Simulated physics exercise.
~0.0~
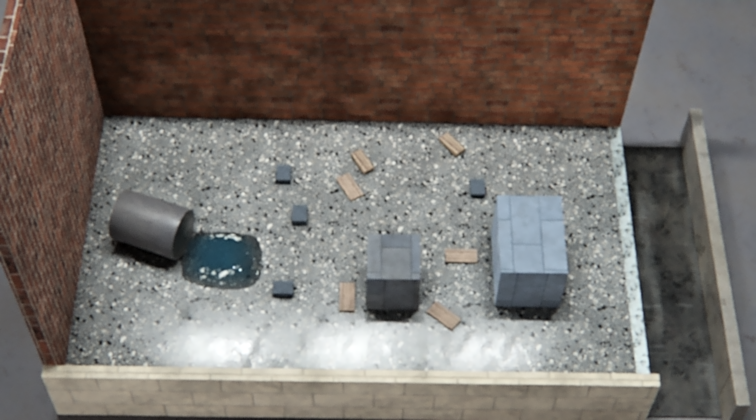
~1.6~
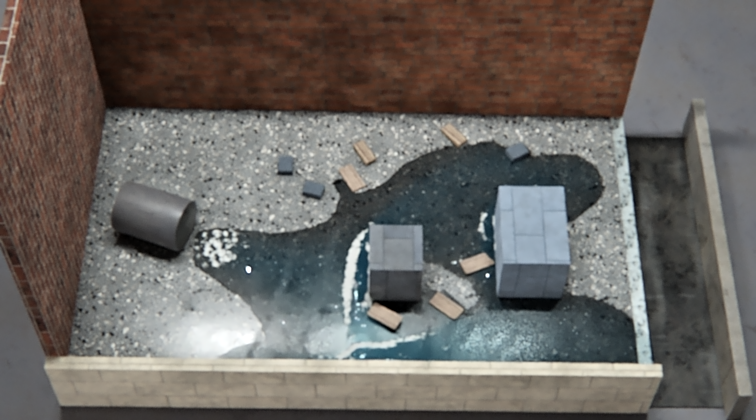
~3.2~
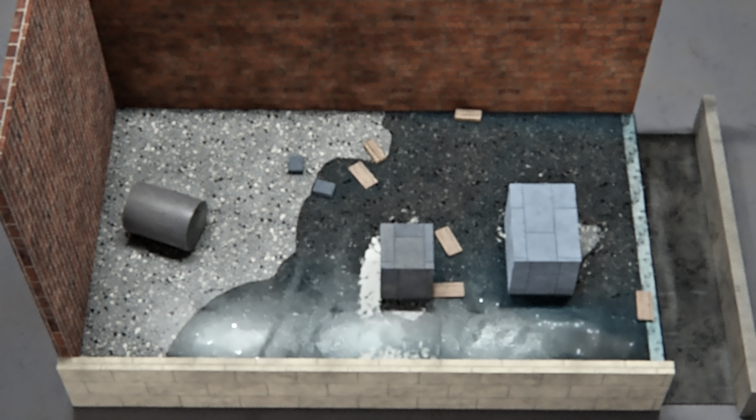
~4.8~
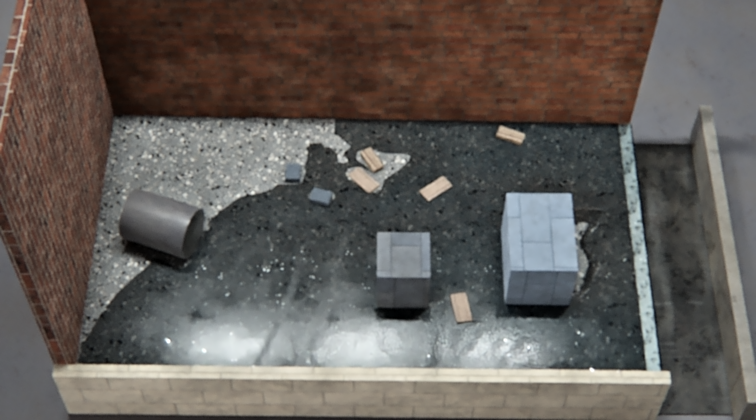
Large grey block and smaller one standing in walled yard as water spills from toppled drum, spreads across floor, shifting planks.
